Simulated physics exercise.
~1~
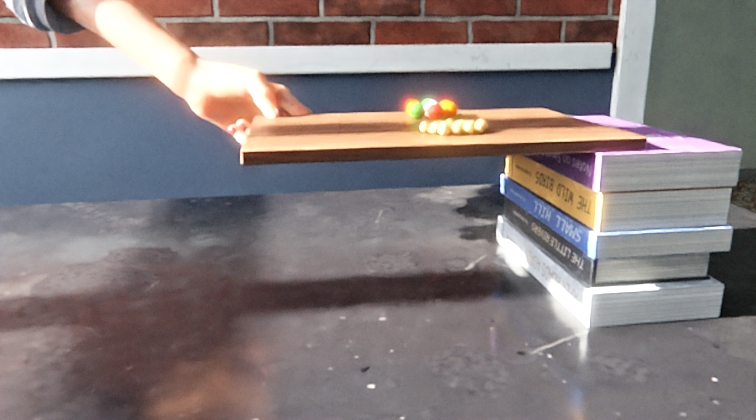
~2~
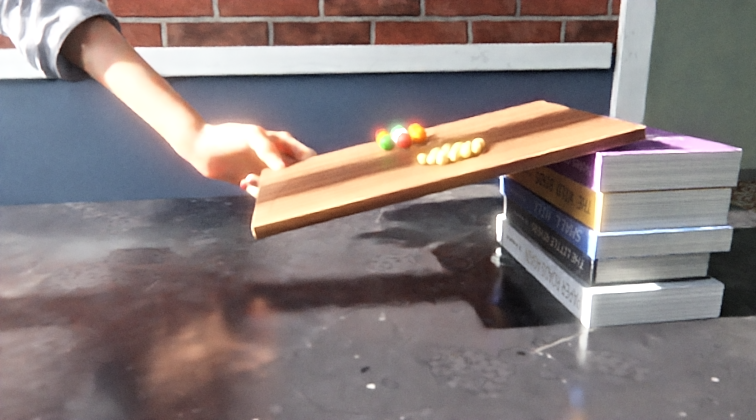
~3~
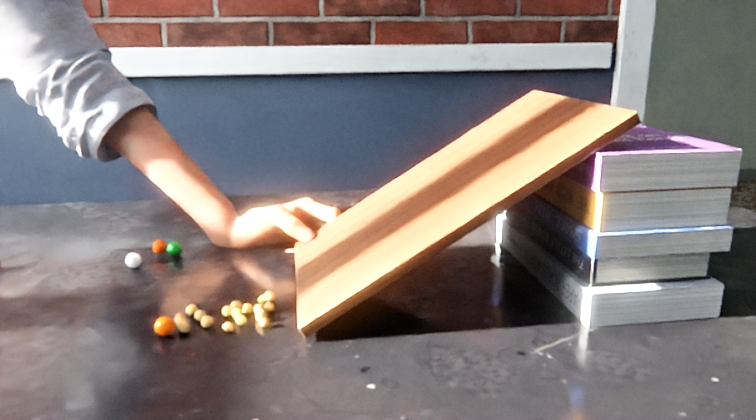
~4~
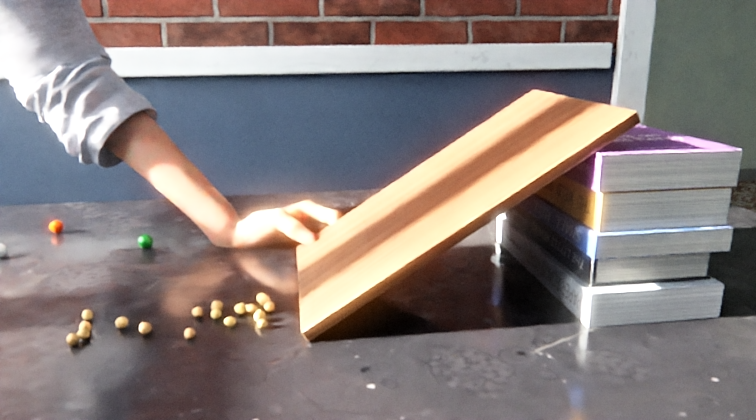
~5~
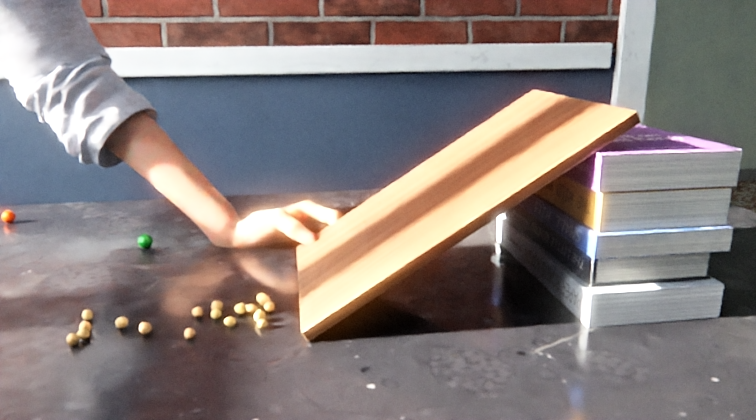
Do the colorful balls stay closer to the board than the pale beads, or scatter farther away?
The colorful balls, which start on the far side of the board, scatter farther along the counter than the pale beads.
